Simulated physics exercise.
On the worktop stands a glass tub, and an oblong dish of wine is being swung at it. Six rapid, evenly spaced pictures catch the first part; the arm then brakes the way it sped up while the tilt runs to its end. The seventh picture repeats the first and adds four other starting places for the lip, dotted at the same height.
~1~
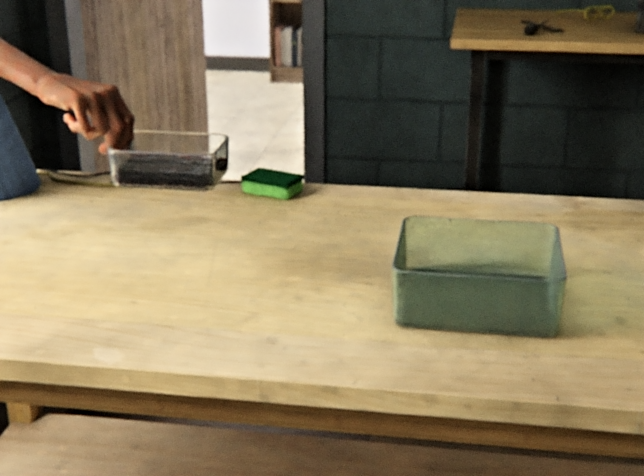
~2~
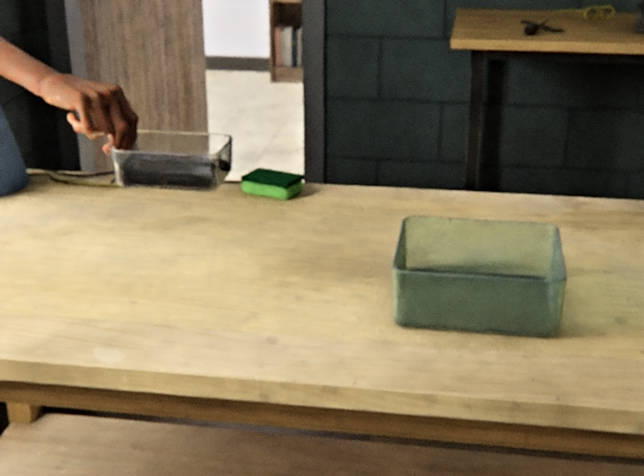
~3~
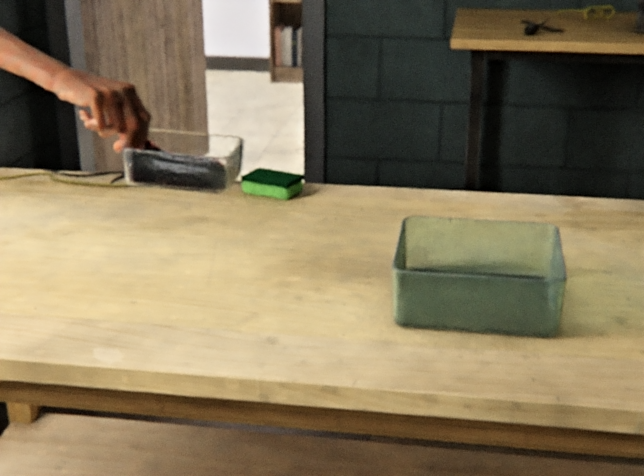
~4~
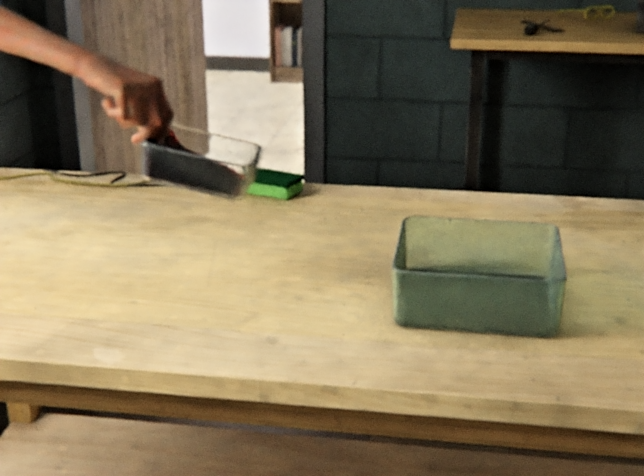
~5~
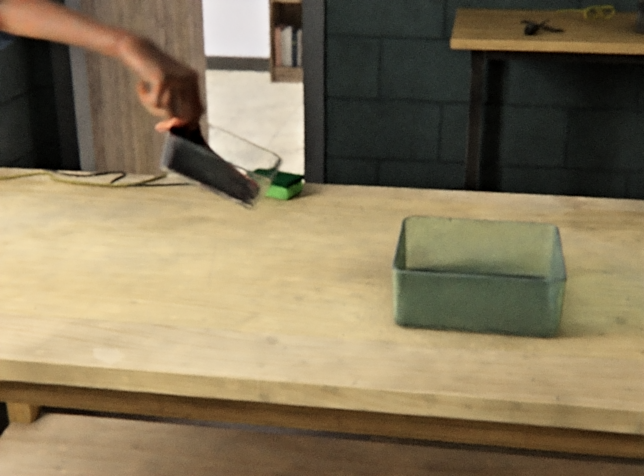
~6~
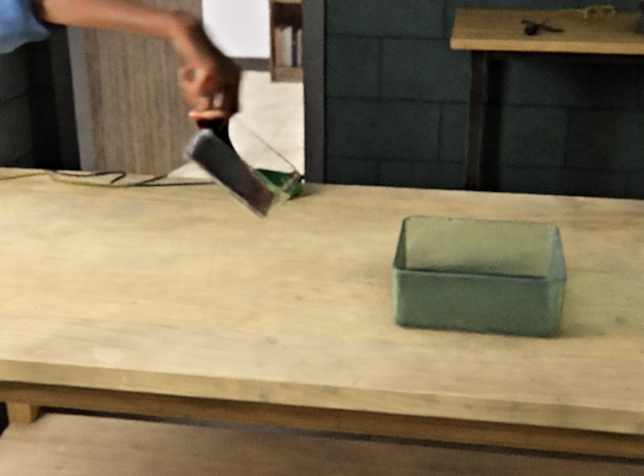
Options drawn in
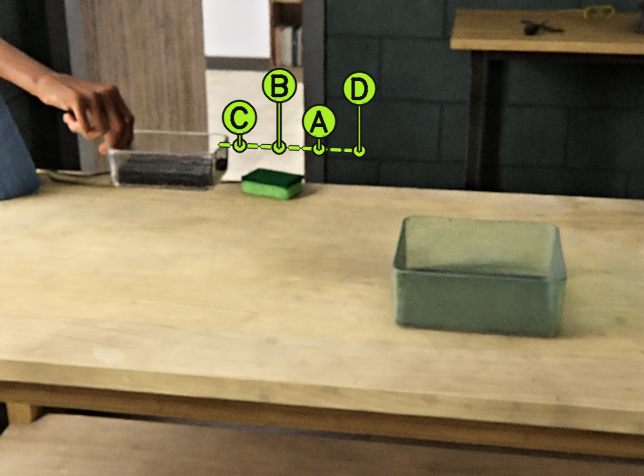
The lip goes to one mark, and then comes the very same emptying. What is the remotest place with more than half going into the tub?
It is B.
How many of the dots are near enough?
Three of them.
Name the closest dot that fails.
That is dot C.
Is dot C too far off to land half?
Yes.
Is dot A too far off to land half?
No.
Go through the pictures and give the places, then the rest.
Upright, lip at (220, 144); tub from (393, 323) to (558, 335); nothing has left yet.
Upright, lip at (224, 144); nothing has left yet.
Tipped about 2°, lip at (236, 147); nothing has left yet.
Tipped about 10°, lip at (255, 155); nothing has left yet.
Tipped about 23°, lip at (276, 168); wine is over the rim, down to (190, 128).
Tipped about 39°, lip at (295, 183); wine is over the rim, down to (203, 123).
On the marked copy, A at (319, 149); B at (279, 147); C at (239, 145); D at (359, 150).
If A is chosen, about 78 % lands in the tub, 7 % falls short and 15 % goes beside or beyond.
If B is chosen, about 66 % lands in the tub, 26 % falls short and 8 % goes beside or beyond.
If C is chosen, about 18 % lands in the tub, 77 % falls short and 5 % goes beside or beyond.
If D is chosen, about 90 % lands in the tub, 6 % falls short and 4 % goes beside or beyond.
